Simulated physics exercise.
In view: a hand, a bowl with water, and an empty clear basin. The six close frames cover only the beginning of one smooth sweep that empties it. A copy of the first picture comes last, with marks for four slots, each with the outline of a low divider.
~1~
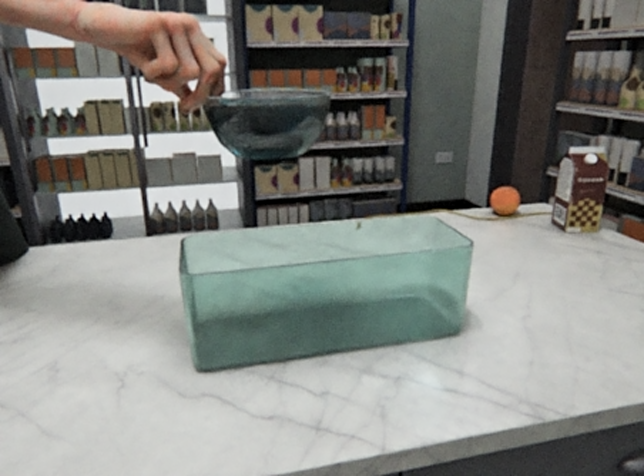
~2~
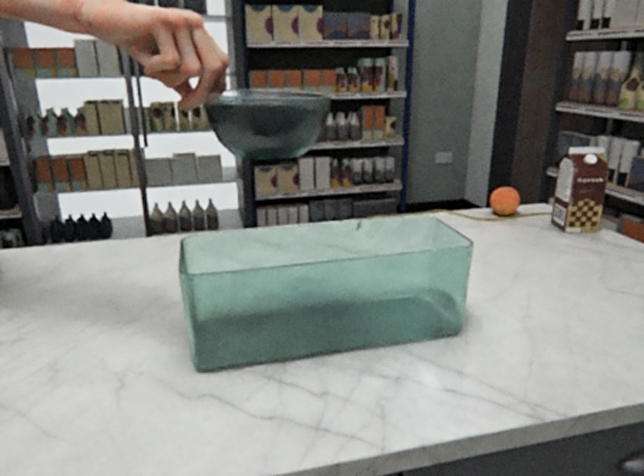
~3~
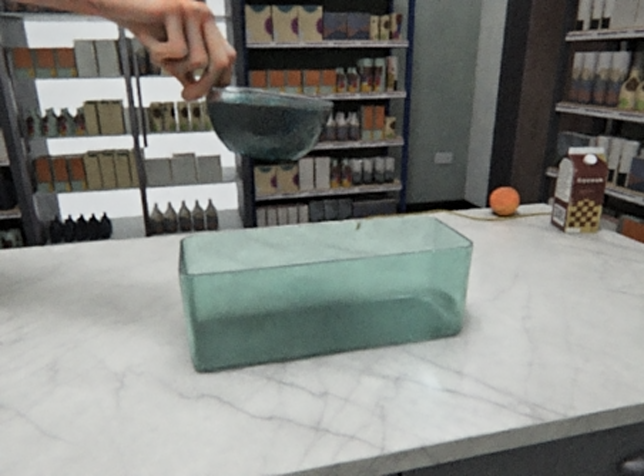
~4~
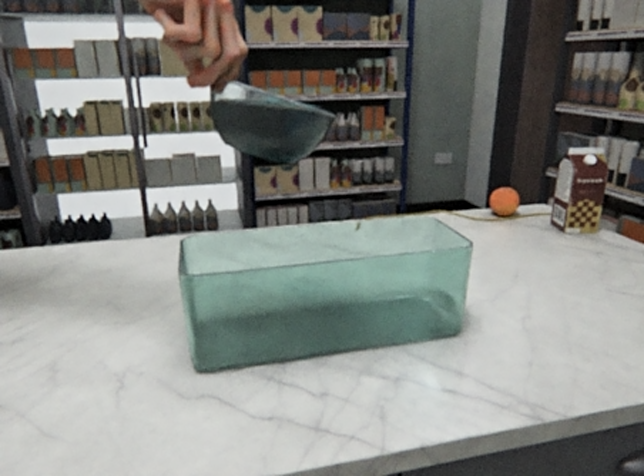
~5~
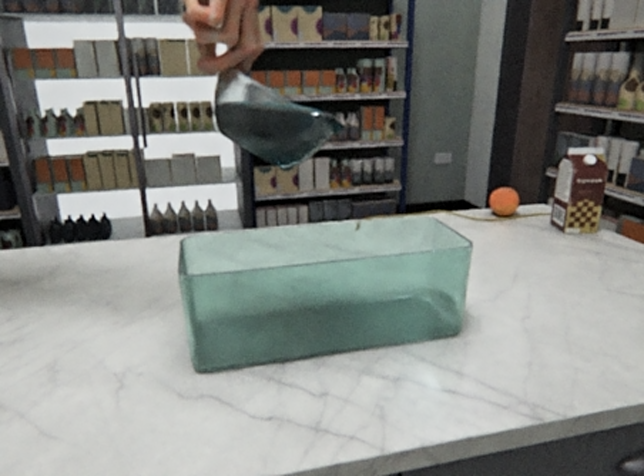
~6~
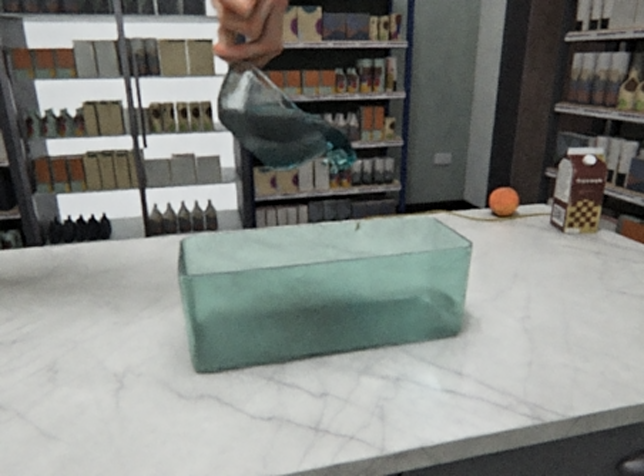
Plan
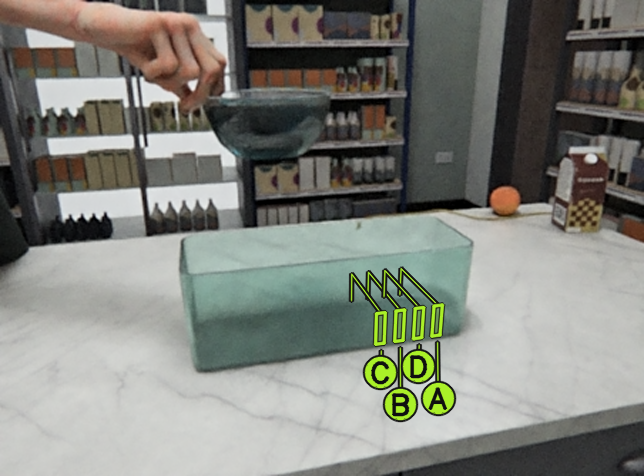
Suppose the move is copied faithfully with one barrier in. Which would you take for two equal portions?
C is best.
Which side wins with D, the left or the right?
More ends on the left.
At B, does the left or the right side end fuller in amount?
The left one.
In lime, A at (437, 342); B at (400, 347); C at (381, 350); D at (419, 345).
For place A, about 87 % ends left of the wall and 10 % right of it; 3 % is lost outside.
For place B, about 71 % ends left of the wall and 25 % right of it; 4 % is lost outside.
For place C, about 47 % ends left of the wall and 51 % right of it.
For place D, about 89 % ends left of the wall and 8 % right of it; 3 % is lost outside.
